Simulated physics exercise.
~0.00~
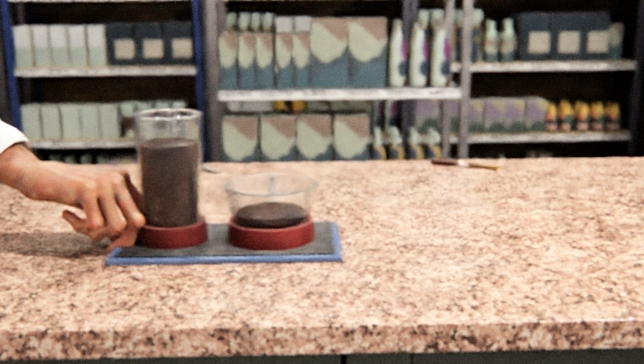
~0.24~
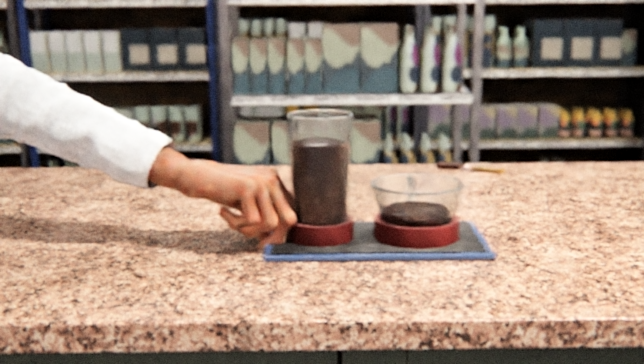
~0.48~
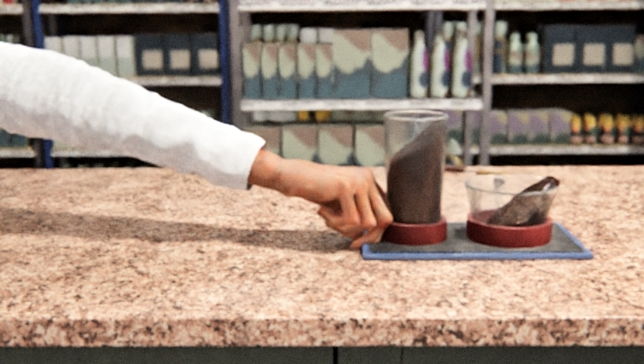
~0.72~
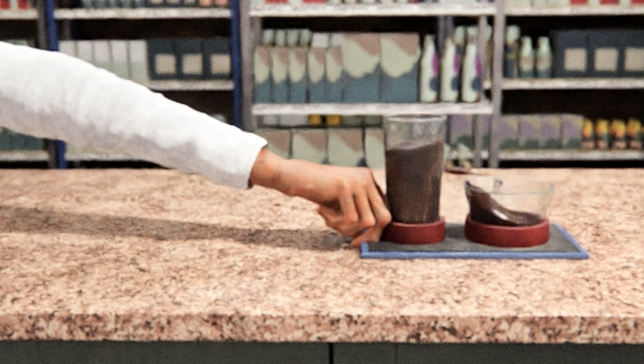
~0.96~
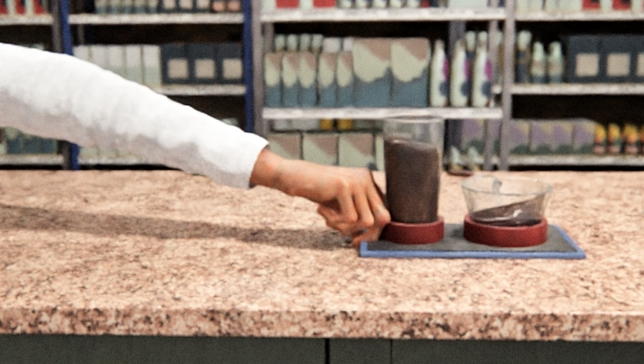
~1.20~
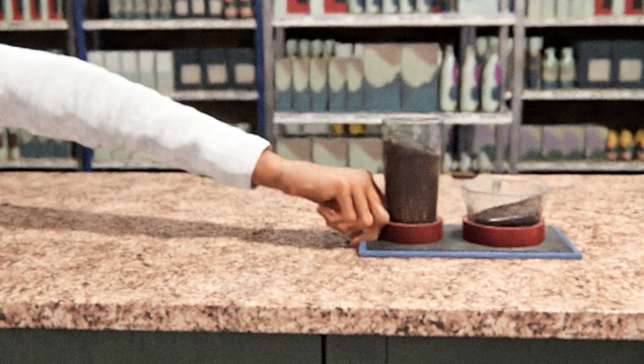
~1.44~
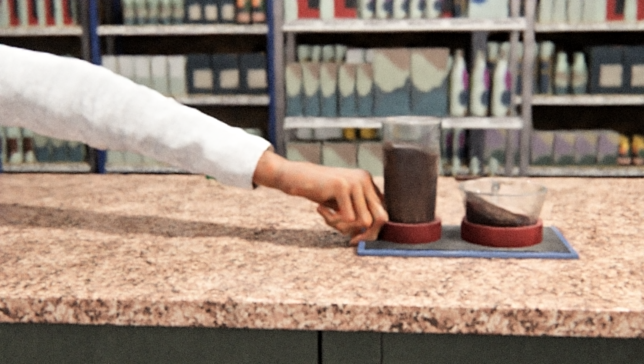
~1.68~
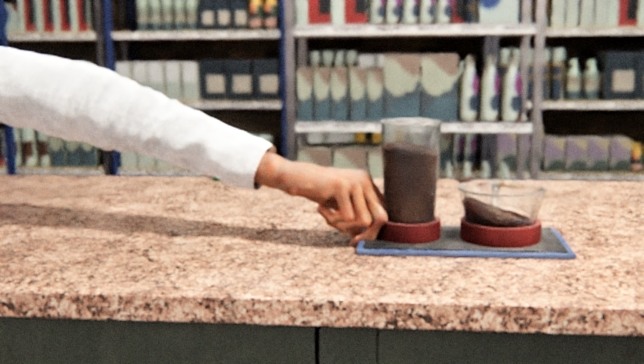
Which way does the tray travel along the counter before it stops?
The tray travels to the right, with the hand at its left side.
The clip opens on a speckled stone counter before stocked shelves, where a hand holds the left side of a blue-edged tray carrying a slim glass and a wide cup of dark coffee in red holders. The white-sleeved arm pushes the tray to the right, and then it stops. The coffee slants steeply in both vessels, surging up to the rim of the wide cup. It then sloshes back and forth in smaller swings while the view drifts slightly. At the end, the tray rests with both vessels upright, the hand still beside the slim glass.
